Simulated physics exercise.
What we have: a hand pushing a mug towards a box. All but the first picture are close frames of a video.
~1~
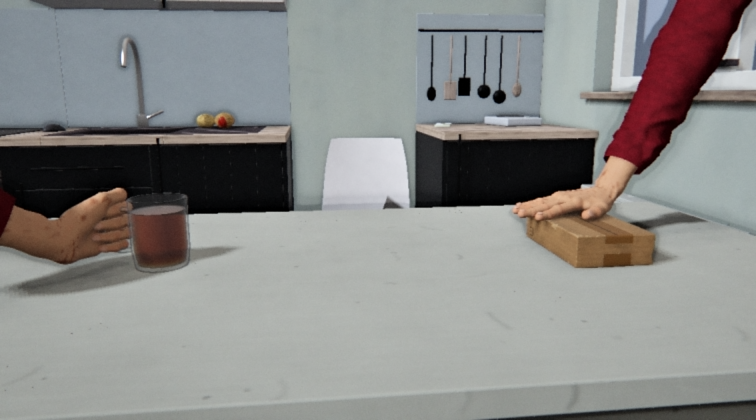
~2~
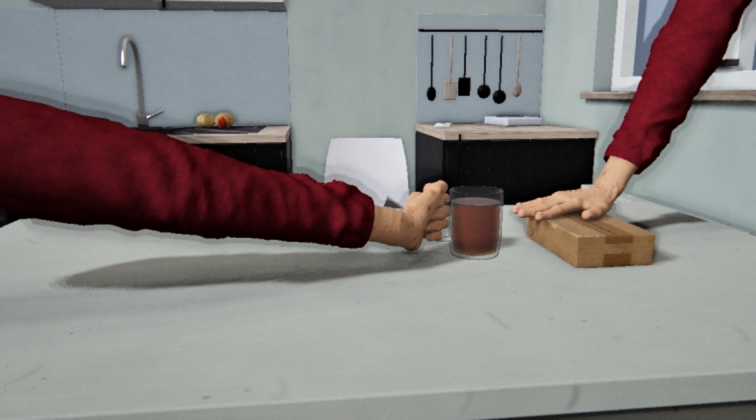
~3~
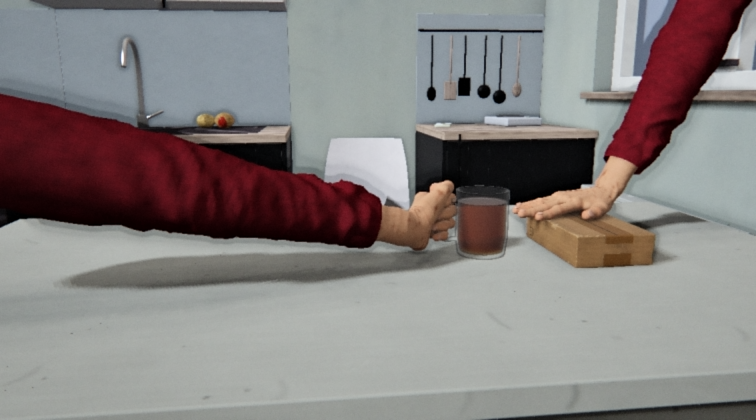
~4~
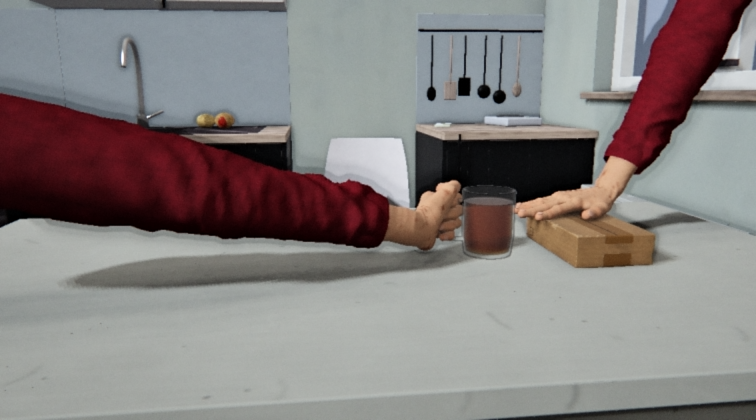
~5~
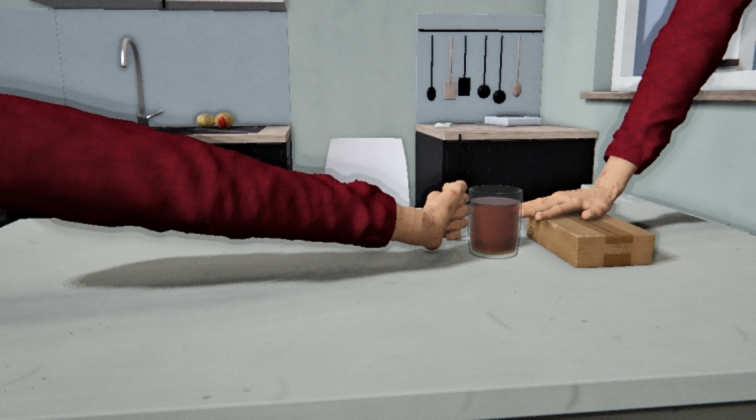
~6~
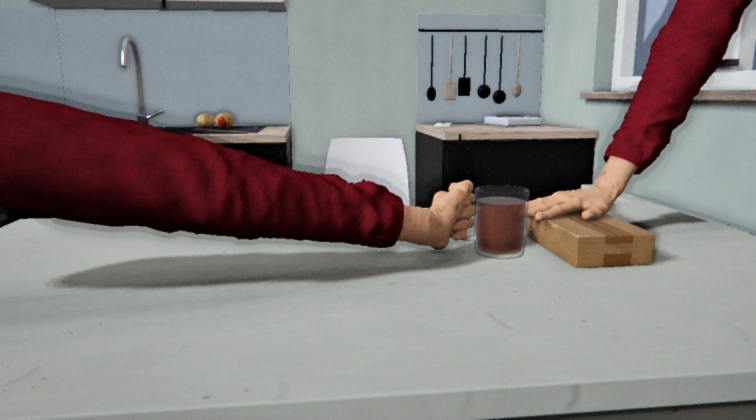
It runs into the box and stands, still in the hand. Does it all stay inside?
It keeps it all in.
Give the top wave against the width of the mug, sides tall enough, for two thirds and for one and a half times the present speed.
Roughly 10 per cent, then 20 per cent.
Next, the mug meets the box.
After that, the iced tea surges up the wall; the wave climbs under half way to the rim.
Finally, the mug stands at the box; its rim is dry.
